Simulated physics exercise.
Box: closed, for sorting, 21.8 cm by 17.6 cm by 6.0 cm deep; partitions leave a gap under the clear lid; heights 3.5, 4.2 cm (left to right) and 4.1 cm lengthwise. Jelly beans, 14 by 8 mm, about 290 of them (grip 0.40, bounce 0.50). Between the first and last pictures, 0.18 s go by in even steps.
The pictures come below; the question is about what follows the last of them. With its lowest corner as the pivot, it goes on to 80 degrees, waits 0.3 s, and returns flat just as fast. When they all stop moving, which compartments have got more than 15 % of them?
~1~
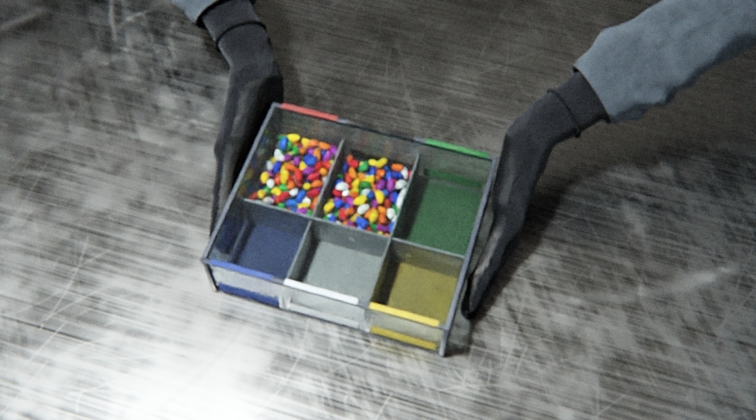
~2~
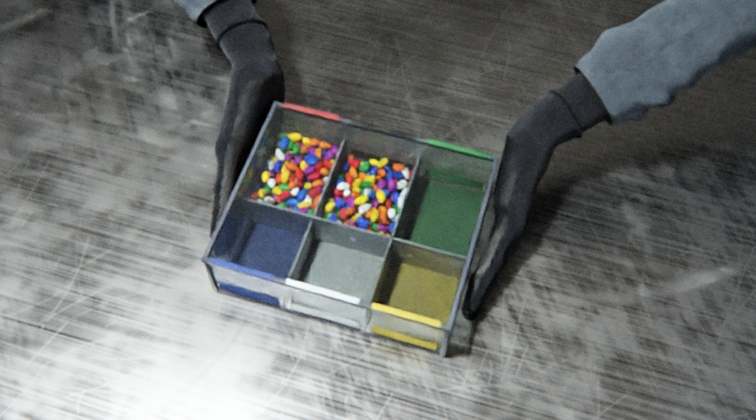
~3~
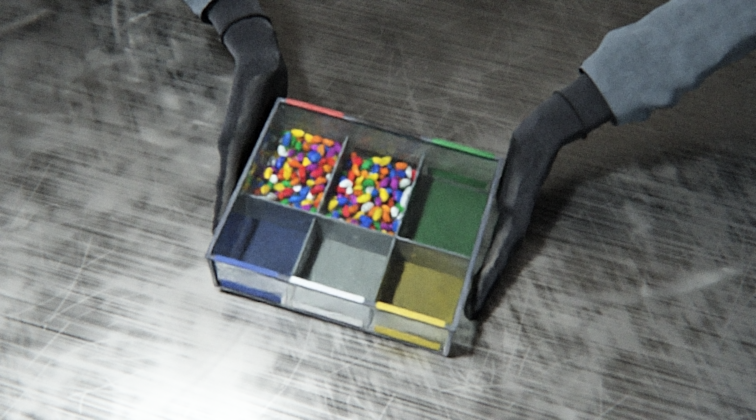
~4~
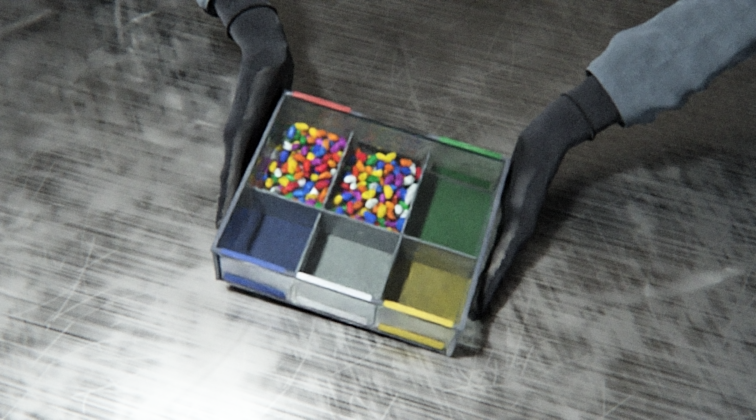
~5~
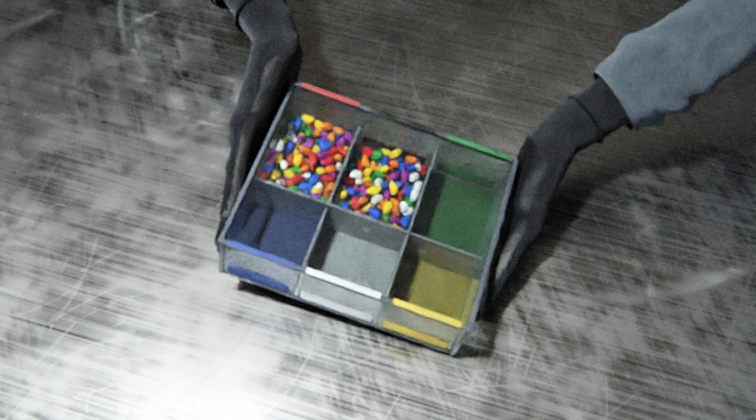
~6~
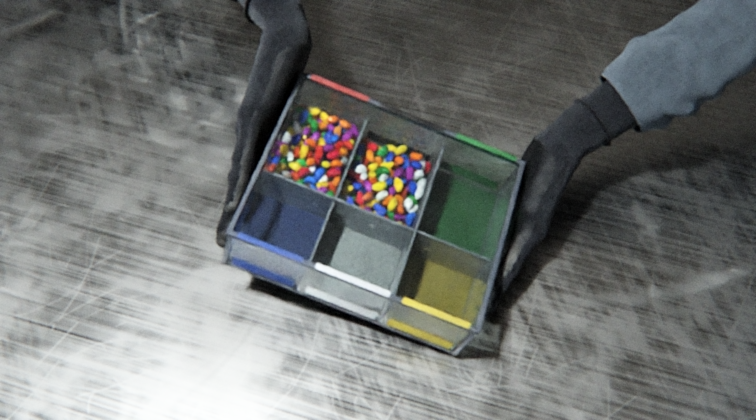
Result: Red: Qualifies; blue: Does not qualify; green: Qualifies; yellow: Does not qualify; white: Does not qualify; black: Qualifies.
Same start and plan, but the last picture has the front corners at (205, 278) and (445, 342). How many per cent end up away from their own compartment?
Some 40 %.
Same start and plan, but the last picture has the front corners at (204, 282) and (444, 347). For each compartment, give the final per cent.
Result - red: 30 %; blue: 30 %; green: 0 %; yellow: 0 %; white: 15 %; black: 20 %.
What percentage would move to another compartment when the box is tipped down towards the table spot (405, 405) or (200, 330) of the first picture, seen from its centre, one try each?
50 and 20 %.
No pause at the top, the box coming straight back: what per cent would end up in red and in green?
In that case red keeps 25% and green keeps 25%.
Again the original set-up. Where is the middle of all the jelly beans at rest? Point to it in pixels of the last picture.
I'd put it at about (394, 201).
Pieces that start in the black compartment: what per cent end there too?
Fraction kept: Approx. 90 %.
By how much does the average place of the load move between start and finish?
It shifts some 5.5 cm.
Then, 0.75 s after the last picture, tilt 80 degrees; red 30 %, green 10 %, black 55 %.
Then, 1.25 s after the last picture, tilt 43 degrees; red 25 %, green 25 %, black 50 %.
Then, 1.81 s after the last picture, tilt 0 degrees; red 25 %, green 25 %, black 50 %.
In the end, red 25 %, blue 0 %, green 25 %, yellow 0 %, white 0 %, black 50 %.
